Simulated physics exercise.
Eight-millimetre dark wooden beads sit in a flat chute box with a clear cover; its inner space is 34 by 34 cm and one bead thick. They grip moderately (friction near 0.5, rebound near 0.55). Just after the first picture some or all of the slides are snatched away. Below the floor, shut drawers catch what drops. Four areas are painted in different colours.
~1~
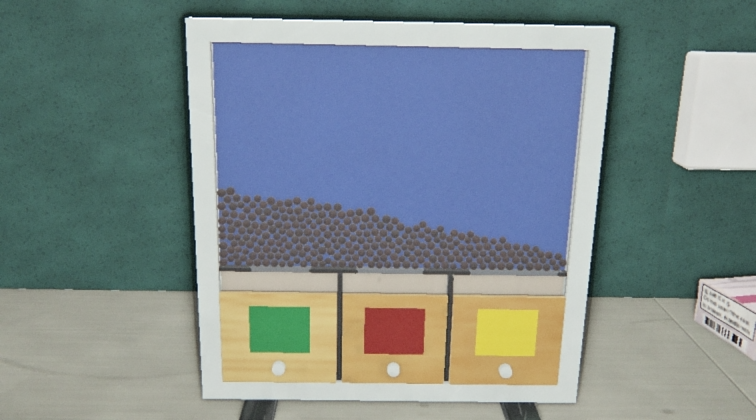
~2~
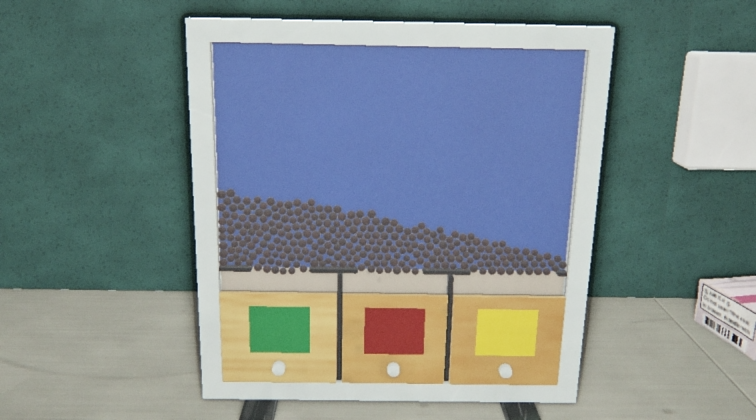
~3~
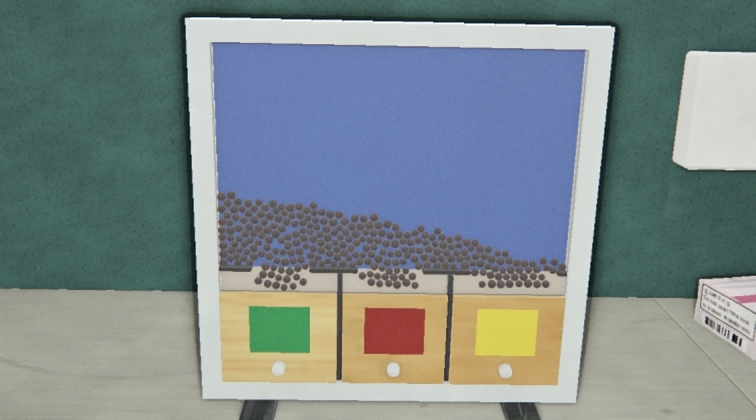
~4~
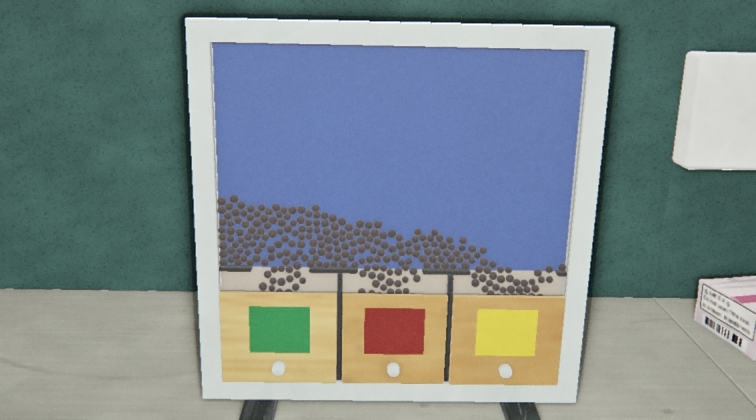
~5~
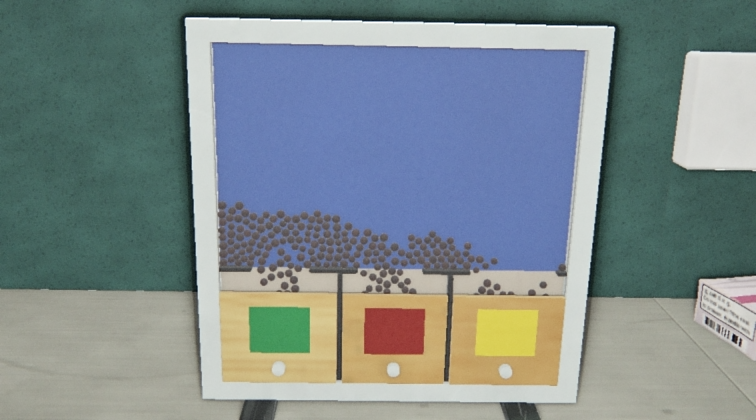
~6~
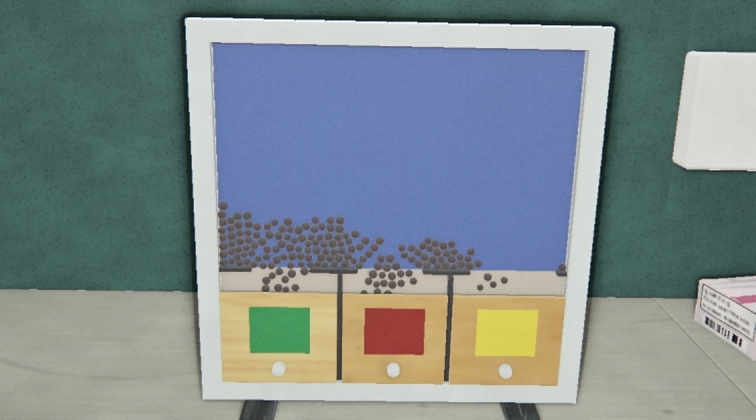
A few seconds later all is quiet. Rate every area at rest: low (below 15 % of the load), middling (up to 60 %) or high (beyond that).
Red drawer: Middling; blue store: Low; green drawer: Middling; yellow drawer: Middling.
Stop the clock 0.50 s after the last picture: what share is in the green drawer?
Some 35 per cent.
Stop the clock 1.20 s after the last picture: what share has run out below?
Some 95 per cent.
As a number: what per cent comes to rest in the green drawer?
About 40 per cent.
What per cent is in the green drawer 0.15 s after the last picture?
About 30 per cent.
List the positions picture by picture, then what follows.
About 280 beads; beads' middle (361, 240); red (394, 331), blue (399, 69), green (280, 330), yellow (506, 333); slides (247, 268) to (314, 269), (353, 270) to (427, 271), (465, 272) to (561, 273), in the first picture.
In the second picture, 3 of 3 slides gone; beads' middle (363, 242); 5 out.
Beads' middle (357, 243); 44 out, in the third picture.
Beads' middle (354, 252); 87 out, in the fourth picture.
Beads' middle (340, 250); 117 out, in the fifth picture.
Beads' middle (334, 252); 144 out, in the sixth picture.
Then, 0.15 s after the last picture, 80 % are out; red 30 %, blue 20 %, green 30 %, yellow 20 %.
Then, 0.50 s after the last picture, 90 % are out; red 35 %, blue 10 %, green 35 %, yellow 20 %.
Then, 1.20 s after the last picture, 95 % are out; red 35 %, blue 5 %, green 40 %, yellow 20 %.
All still 1.4 s after it, 95 % are out; red 35 %, blue 5 %, green 40 %, yellow 20 %.
